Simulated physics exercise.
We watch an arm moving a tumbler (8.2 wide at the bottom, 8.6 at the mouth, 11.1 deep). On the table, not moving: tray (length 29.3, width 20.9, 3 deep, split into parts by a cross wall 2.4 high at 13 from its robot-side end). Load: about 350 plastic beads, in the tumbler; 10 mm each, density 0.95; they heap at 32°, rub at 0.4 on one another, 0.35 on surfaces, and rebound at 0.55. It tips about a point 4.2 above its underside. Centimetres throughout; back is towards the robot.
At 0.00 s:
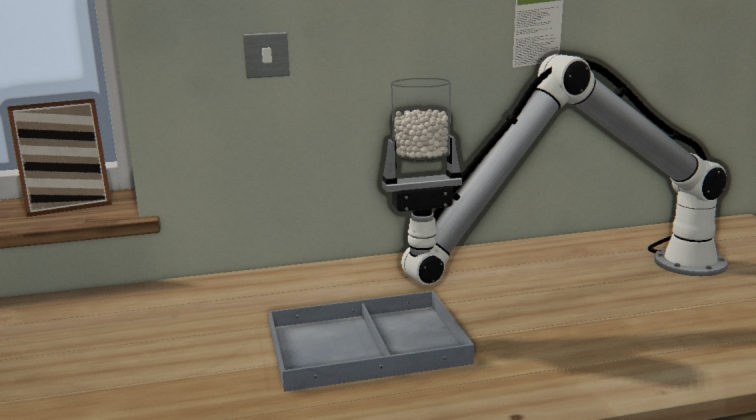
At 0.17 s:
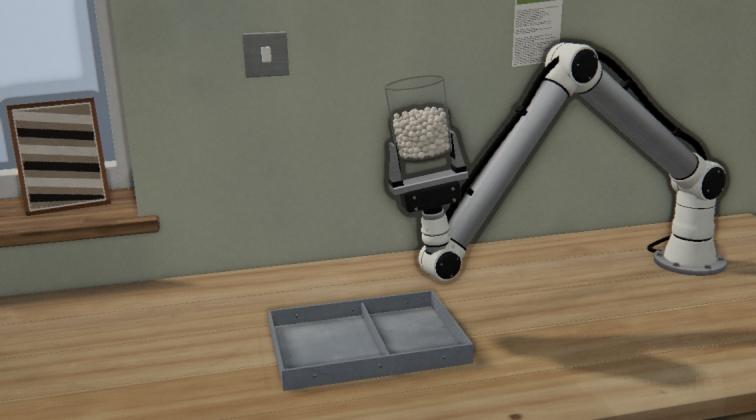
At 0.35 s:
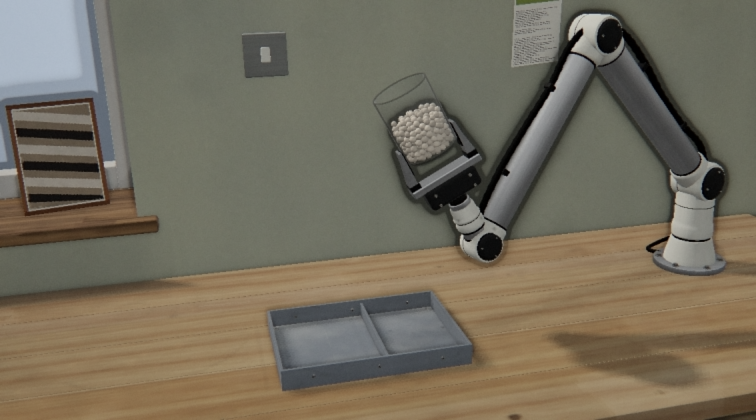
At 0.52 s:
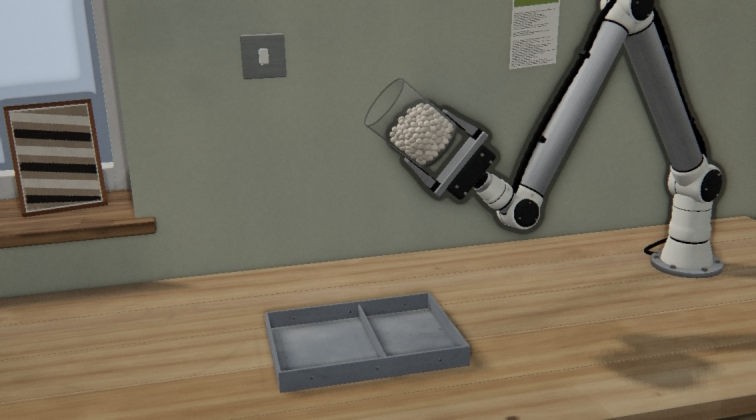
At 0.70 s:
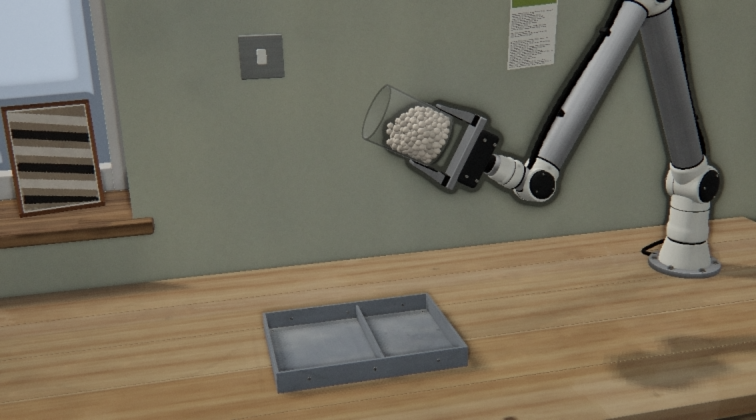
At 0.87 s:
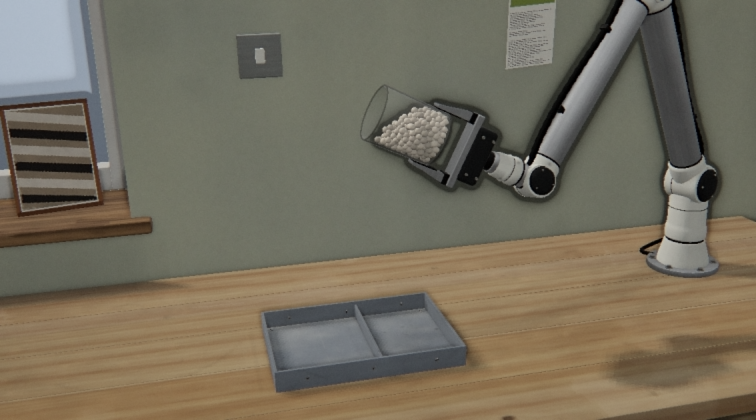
On a wooden table against a green wall, a robot arm holds a clear tumbler of small white beads upright above a grey divided tray. The arm tilts the tumbler leftward, steadily at first, then more slowly until it barely turns, while the beads shift toward its lower side, still inside.
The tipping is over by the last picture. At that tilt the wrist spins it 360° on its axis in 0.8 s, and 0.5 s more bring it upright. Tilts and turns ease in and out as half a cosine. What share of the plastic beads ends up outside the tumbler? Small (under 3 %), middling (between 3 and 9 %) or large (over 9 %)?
Outside the tumbler the share is small, under 3 %.
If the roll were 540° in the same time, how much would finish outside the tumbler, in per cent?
In that case some 0 per cent.
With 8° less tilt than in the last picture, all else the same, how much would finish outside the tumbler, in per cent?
It would be near 0 per cent.
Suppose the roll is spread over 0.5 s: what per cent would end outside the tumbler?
In that case some 0 per cent.
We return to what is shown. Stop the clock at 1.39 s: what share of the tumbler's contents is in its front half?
Some 55 per cent.
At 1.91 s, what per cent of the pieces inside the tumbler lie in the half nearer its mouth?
About 25 per cent.
By 1.39 s, tipped 64°, highest piece 39 above the table; 348 in the tumbler.
By 1.91 s, tipped 34°, highest piece 39 above the table; 348 in the tumbler.
By 2.37 s, upright, highest piece 41 above the table; 348 in the tumbler.
By 3.07 s, upright, highest piece 41 above the table; 348 in the tumbler.
Final count, 348 in the tumbler. That is 0 % outside the tumbler.
